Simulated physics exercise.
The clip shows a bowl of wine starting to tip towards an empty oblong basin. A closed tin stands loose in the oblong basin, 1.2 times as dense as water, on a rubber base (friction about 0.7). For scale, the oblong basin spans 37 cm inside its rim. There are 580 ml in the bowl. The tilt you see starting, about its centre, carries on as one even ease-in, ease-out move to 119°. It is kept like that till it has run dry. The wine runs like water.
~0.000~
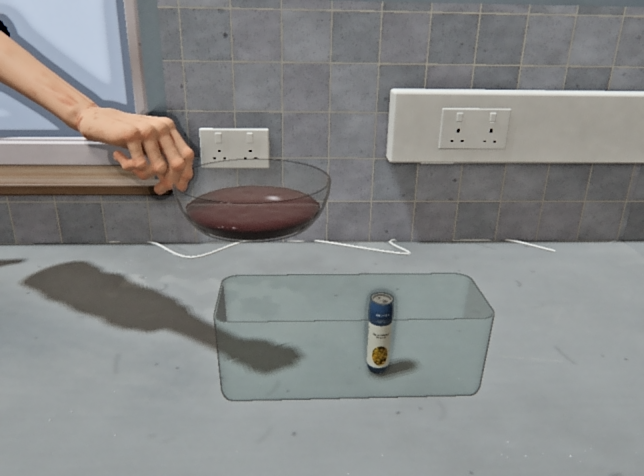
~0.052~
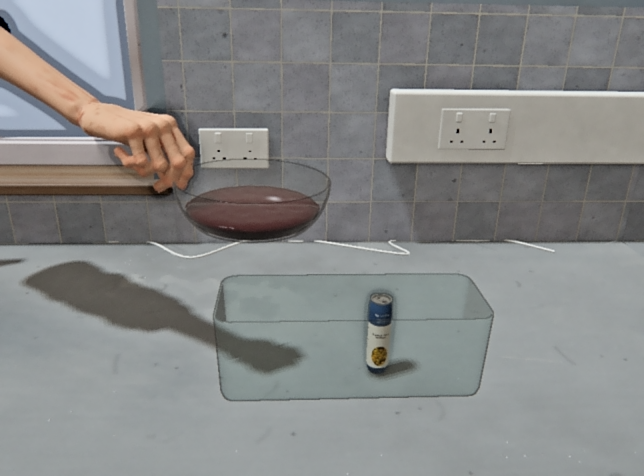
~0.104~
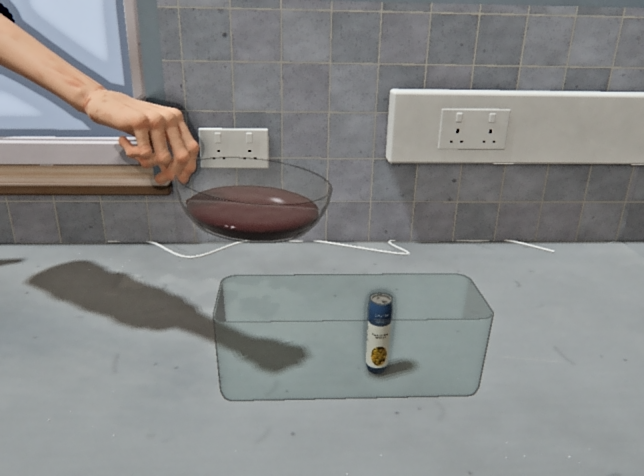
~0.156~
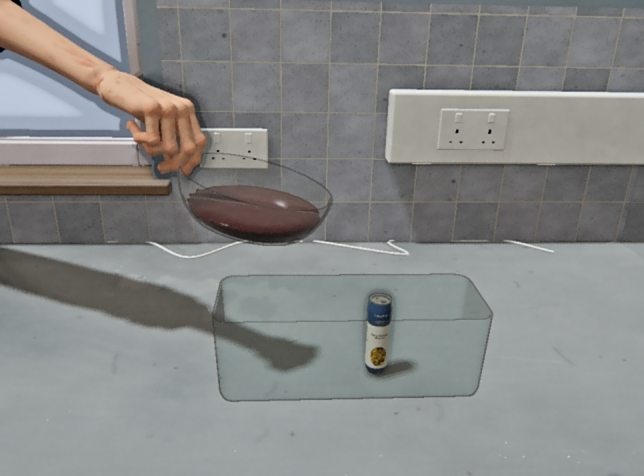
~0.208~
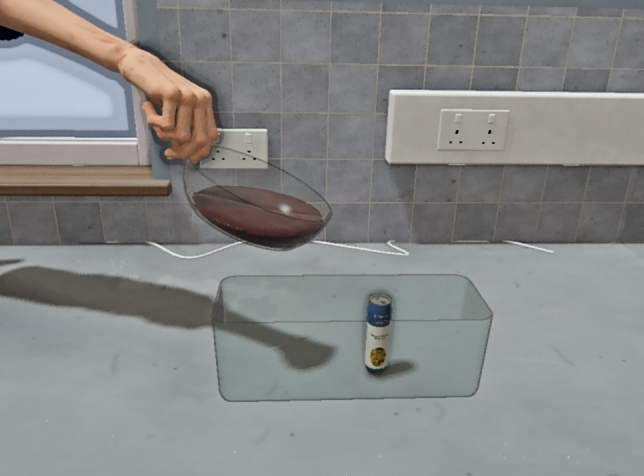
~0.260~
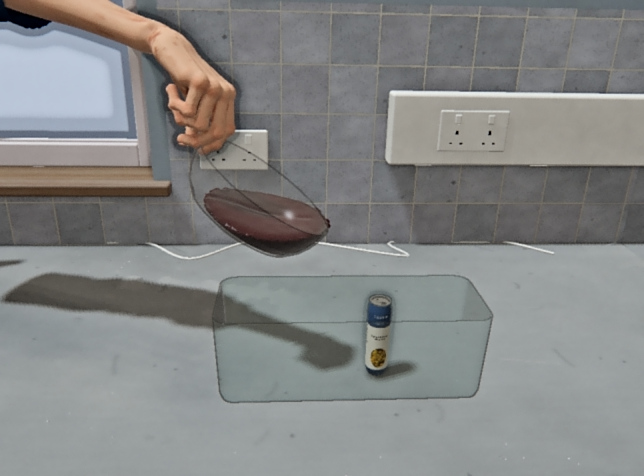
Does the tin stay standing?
The tin goes over.
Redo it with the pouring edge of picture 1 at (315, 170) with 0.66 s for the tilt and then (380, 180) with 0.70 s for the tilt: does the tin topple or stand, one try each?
First it keeps standing; then it stays up.
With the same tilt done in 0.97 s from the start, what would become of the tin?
The tin remains upright.
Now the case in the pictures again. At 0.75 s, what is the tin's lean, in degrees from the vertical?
About 0°.
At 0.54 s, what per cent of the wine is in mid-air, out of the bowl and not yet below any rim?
Near 10 in a hundred.
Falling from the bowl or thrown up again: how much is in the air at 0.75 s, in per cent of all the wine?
Near 2 in a hundred.
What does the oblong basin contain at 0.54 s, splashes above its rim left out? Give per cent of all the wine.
About 88 per cent.
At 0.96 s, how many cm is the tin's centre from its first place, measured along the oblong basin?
About 1 cm.
After 0.54 s the tilt is 105° and 1 per cent is still to pour; the tin stands where it began.
After 0.75 s the tilt is 119° and 0 per cent is still to pour; the tin stands where it began.
After 0.96 s the tilt is 119° and 0 per cent is still to pour; the tin leans 16°.
After 1.20 s the tilt is 119° and 0 per cent is still to pour; the tin lies on its side.
In the end the tin lies on its side.
